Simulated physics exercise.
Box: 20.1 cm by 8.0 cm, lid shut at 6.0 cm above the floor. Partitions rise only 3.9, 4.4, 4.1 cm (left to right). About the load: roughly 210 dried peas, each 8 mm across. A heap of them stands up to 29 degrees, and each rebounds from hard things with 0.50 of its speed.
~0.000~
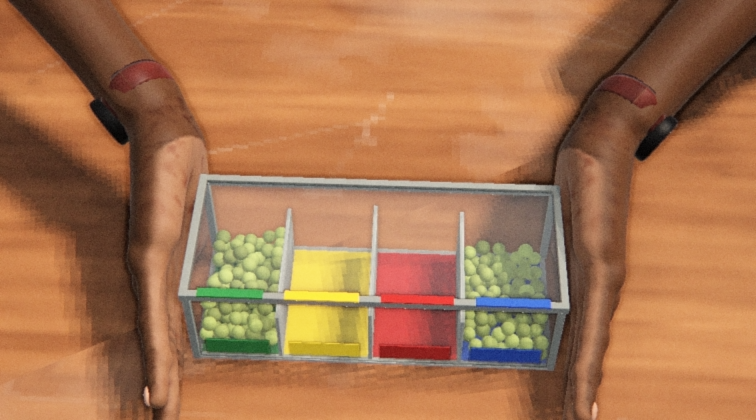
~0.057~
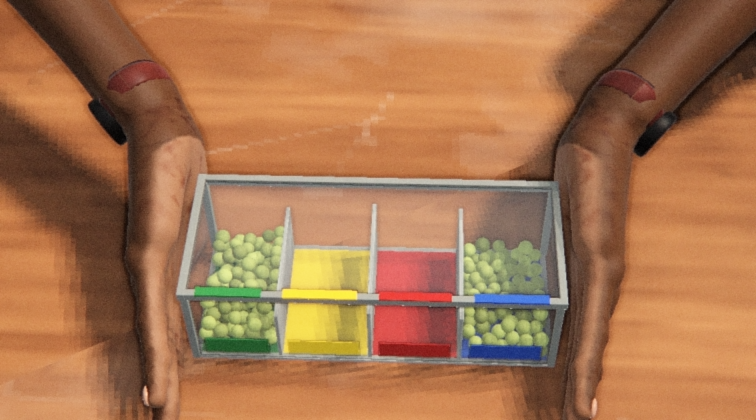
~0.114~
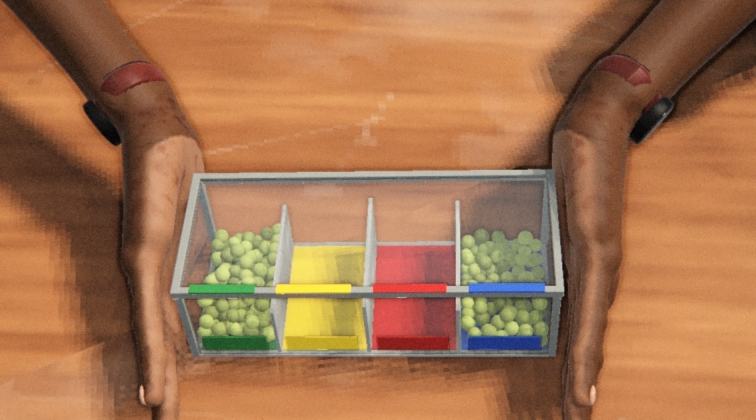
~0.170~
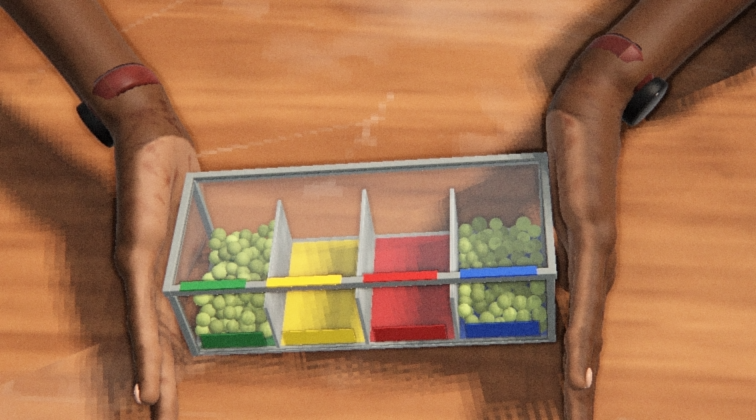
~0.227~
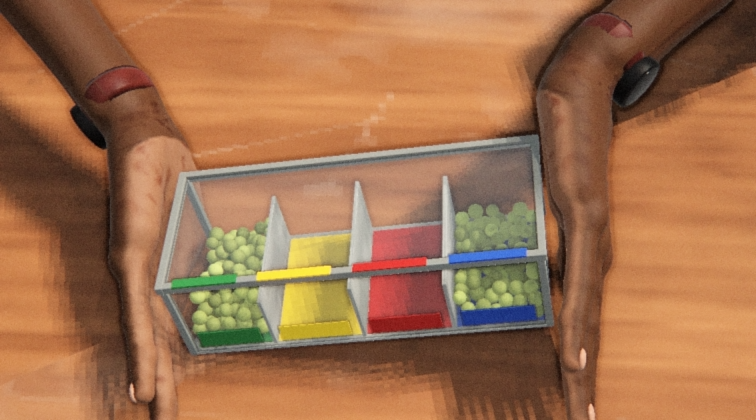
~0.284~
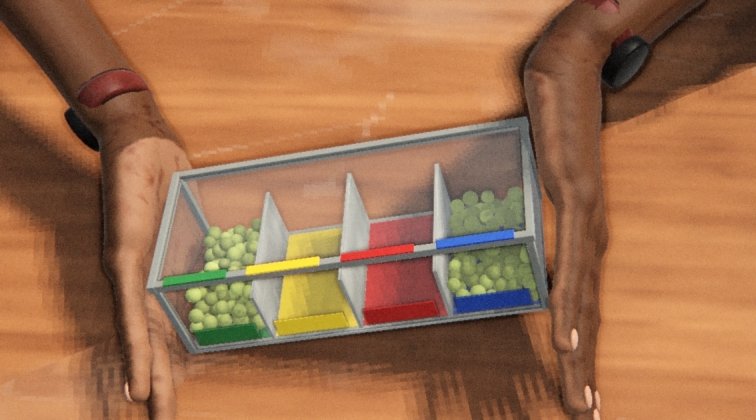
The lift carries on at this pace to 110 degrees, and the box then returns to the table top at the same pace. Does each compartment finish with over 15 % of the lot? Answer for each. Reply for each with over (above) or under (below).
Red compartment - under, blue compartment - under, green compartment - over, yellow compartment - under.
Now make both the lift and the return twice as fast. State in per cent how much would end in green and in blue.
Green 85 %, blue 5 %.
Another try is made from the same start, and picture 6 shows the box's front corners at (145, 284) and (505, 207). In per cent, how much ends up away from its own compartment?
Some 30 %.
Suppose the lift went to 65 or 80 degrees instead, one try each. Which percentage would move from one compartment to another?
0 % and 5 %.
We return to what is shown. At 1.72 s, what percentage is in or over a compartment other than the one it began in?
At that instant it's around 20 per cent.
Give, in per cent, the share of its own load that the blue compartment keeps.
10 %.
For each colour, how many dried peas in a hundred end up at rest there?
Red: 0%; blue: 5%; green: 90%; yellow: 0%.
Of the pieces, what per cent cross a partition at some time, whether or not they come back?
Around 40 in a hundred.
Then, at 1.72 s, tilt 110 degrees; red 10 %, blue 25 %, green 60 %, yellow 5 %.
After 2.68 s, tilt 50 degrees; blue 5 %, green 90 %.
Then, at 3.63 s, tilt 0 degrees; blue 5 %, green 90 %.
At rest (4.2 s), red 0 %, blue 5 %, green 90 %, yellow 0 %.
